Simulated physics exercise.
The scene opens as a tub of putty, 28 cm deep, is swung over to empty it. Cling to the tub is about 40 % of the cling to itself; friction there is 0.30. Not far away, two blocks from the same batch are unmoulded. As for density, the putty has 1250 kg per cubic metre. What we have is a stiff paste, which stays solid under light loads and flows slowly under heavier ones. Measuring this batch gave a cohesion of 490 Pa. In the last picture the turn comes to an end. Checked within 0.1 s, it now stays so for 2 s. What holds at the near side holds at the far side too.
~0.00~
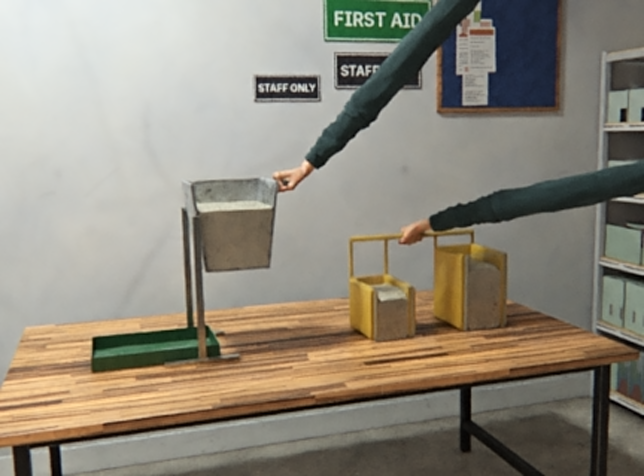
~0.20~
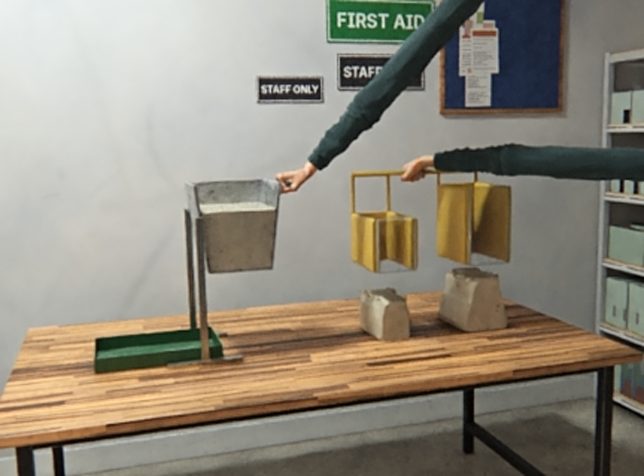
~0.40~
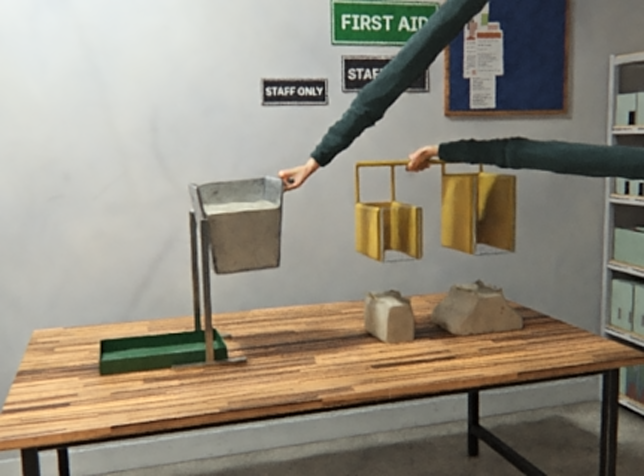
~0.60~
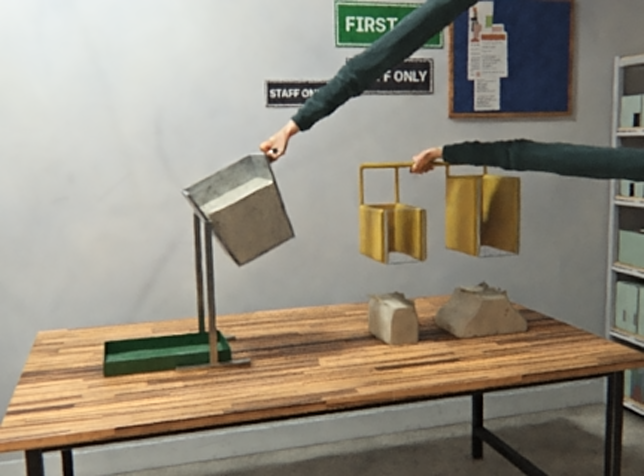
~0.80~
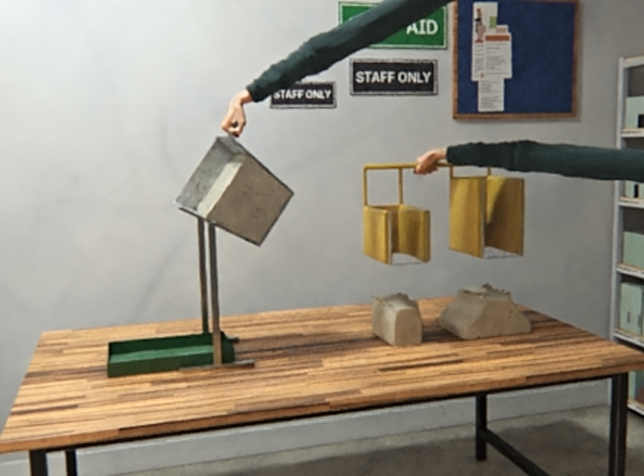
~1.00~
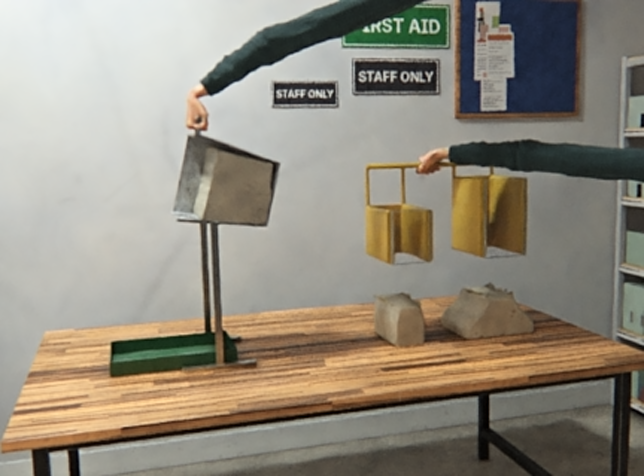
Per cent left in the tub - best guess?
Best guess: 100 %.
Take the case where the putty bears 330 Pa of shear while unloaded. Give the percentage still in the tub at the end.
I'd expect about 75 percent.
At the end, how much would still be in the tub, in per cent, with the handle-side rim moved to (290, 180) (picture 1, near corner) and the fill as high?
Around 70 percent would still be in the tub at the end.
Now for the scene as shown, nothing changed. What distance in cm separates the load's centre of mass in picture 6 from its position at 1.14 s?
Shift: Some 2 cm.
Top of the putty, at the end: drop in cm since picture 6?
Roughly 5 cm.
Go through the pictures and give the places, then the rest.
The first picture shows handle-side rim at (276, 182), tilt 0 degrees; crest of the putty at (211, 210); block heights 15 cm, 23 cm (left to right).
The second picture shows handle-side rim at (279, 183), tilt 0 degrees; crest of the putty at (214, 211); block heights 15 cm, 20 cm (left to right).
The third picture shows handle-side rim at (281, 181), tilt 3 degrees; crest of the putty at (275, 207); block heights 15 cm, 15 cm (left to right).
The fourth picture shows handle-side rim at (264, 156), tilt 25 degrees; crest of the putty at (273, 182); block heights 15 cm, 15 cm (left to right).
The fifth picture shows handle-side rim at (228, 136), tilt 54 degrees; crest of the putty at (248, 157); block heights 15 cm, 15 cm (left to right).
The sixth picture shows handle-side rim at (195, 135), tilt 76 degrees; crest of the putty at (218, 150); block heights 15 cm, 15 cm (left to right).
After 1.14 s, the tub is at 76 degrees and holds 100 %.
After 1.31 s, the tub is at 76 degrees and holds 100 %.
After 1.48 s, the tub is at 76 degrees and holds 100 %.
After 1.65 s, the tub is at 76 degrees and holds 100 %.
After 3.00 s, the tub is at 76 degrees and holds 100 %.
